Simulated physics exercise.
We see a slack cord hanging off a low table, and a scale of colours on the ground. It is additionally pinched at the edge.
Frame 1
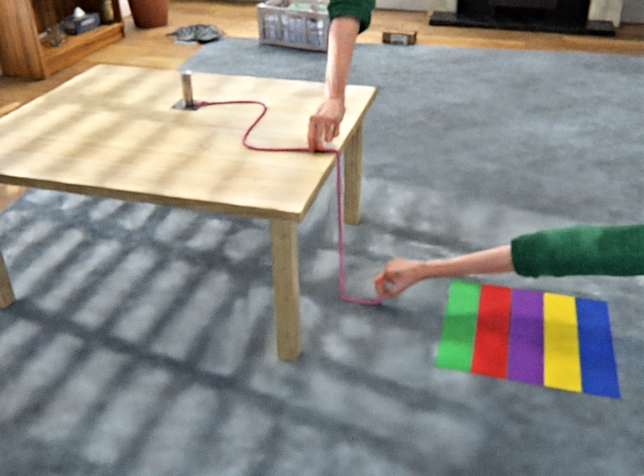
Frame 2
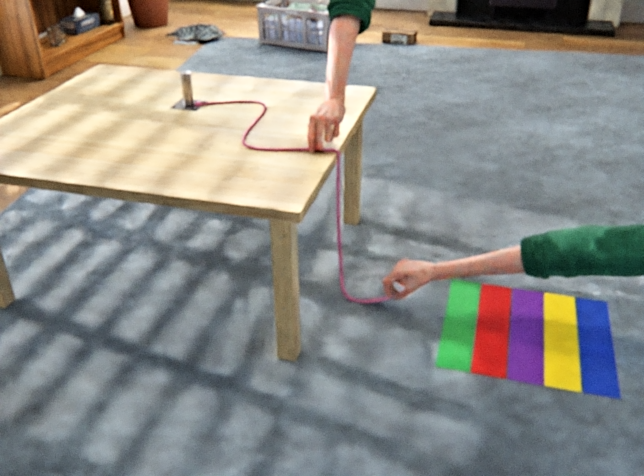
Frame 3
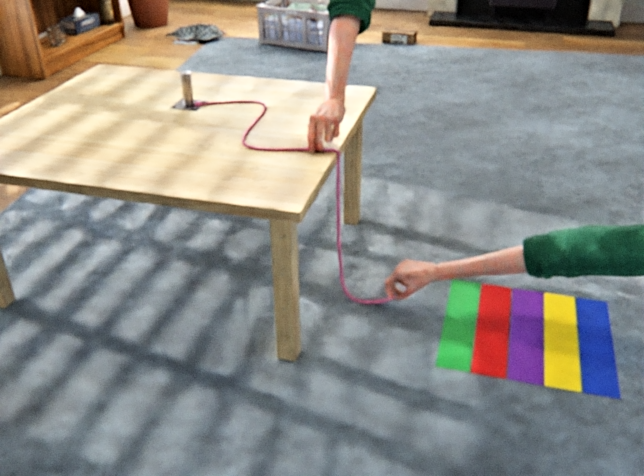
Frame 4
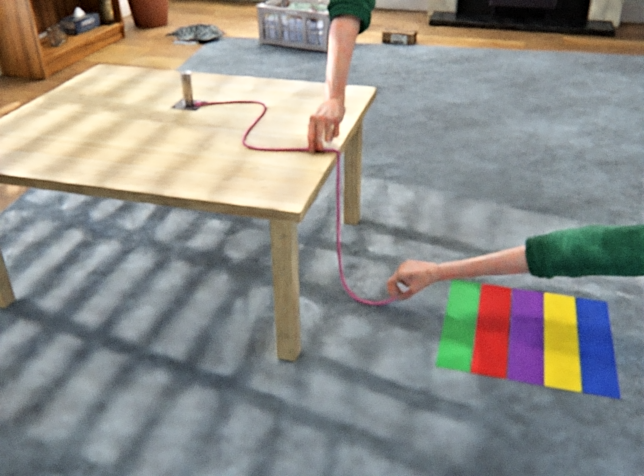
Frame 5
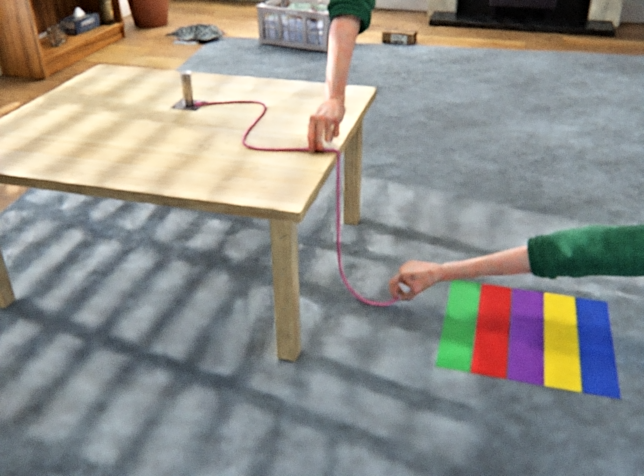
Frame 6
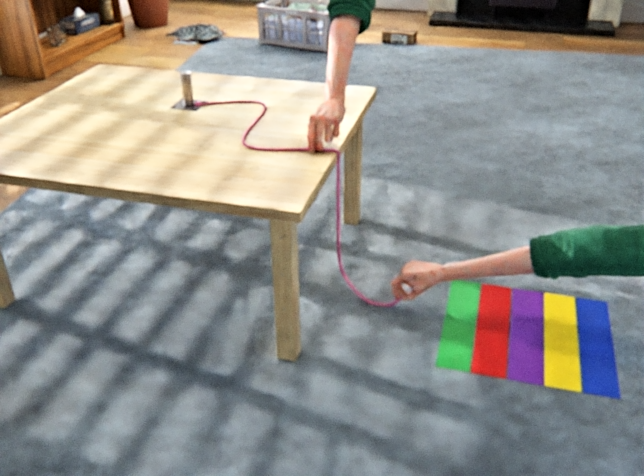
Hand pinching a slack red cord at a low table's edge while another draws its lower end slightly right near coloured stripes.
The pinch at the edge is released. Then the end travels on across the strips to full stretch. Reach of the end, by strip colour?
Blue.
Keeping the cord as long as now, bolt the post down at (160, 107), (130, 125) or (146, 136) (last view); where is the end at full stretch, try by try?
In order, the pixels are (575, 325), (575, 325) and (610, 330).
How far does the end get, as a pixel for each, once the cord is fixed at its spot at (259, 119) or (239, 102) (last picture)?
Per try (px, approx.): (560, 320), (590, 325).
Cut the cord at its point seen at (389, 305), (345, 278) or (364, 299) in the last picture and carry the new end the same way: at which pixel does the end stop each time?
The pixels come out at around (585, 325), (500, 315) and (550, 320), one per try.
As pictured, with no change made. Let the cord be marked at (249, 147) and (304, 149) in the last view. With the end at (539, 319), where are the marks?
They move to (343, 149) and (357, 200) respectively.
Soon after, end near (539, 319); over purple.
After that, end near (581, 325); over yellow.
At the stop, end near (607, 329); over blue. The blue one.
